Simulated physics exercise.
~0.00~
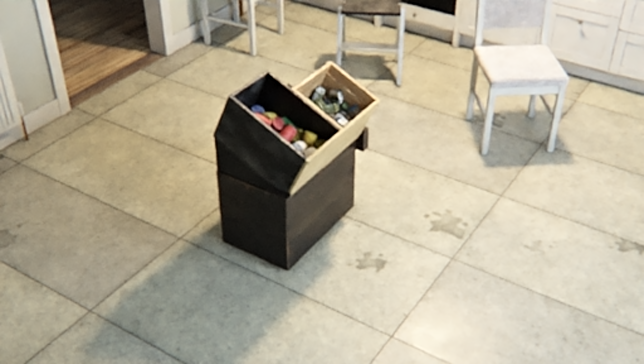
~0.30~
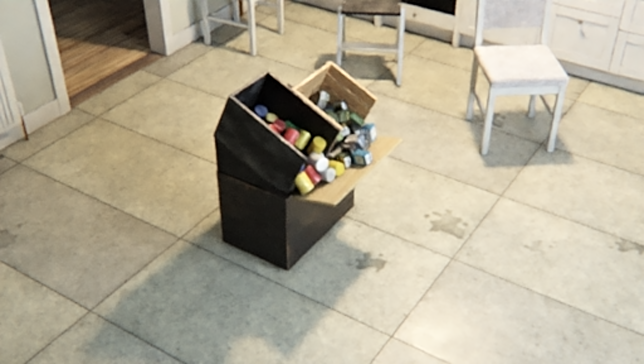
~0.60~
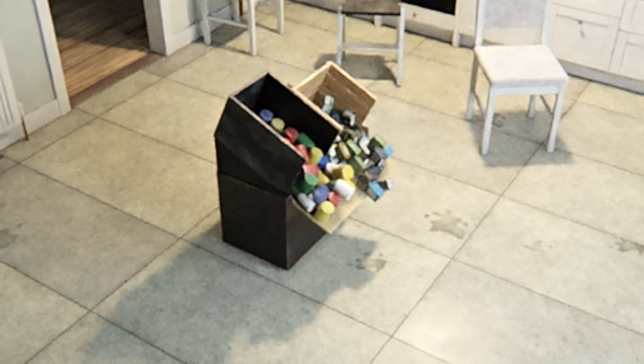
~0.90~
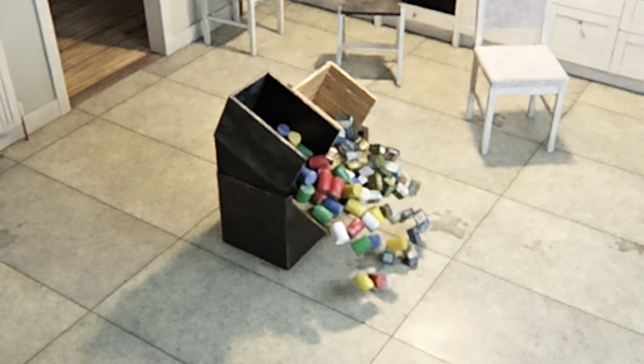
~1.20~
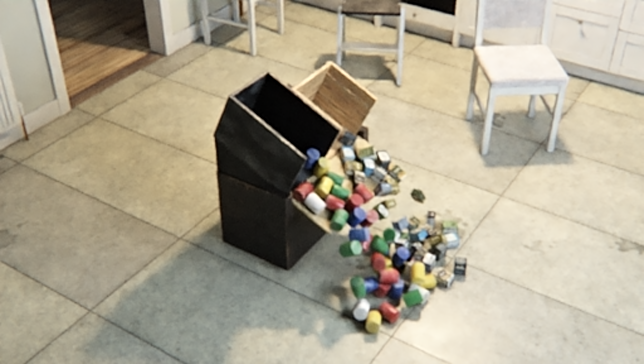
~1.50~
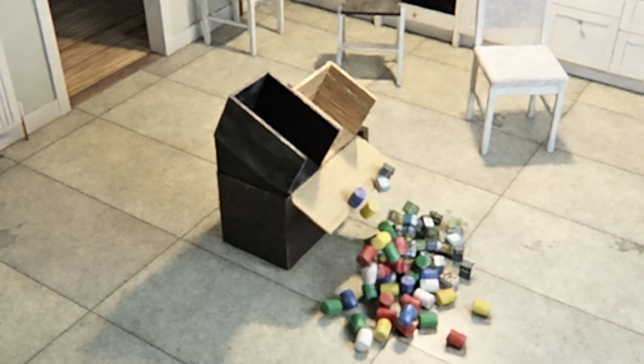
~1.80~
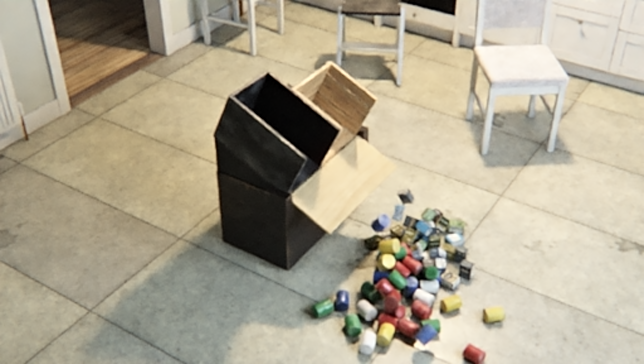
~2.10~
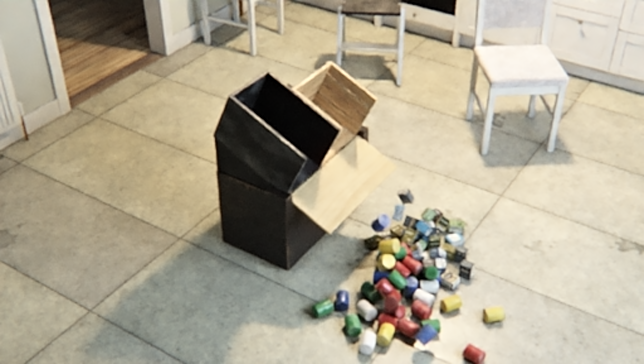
The video shows a wooden bin and a black bin sloping toward the right above a tiled floor as the flap along their lower edge drops, letting small cartons and colourful jars slide out and tumble down. Both bins empty, and the goods settle in a scattered pile on the floor.
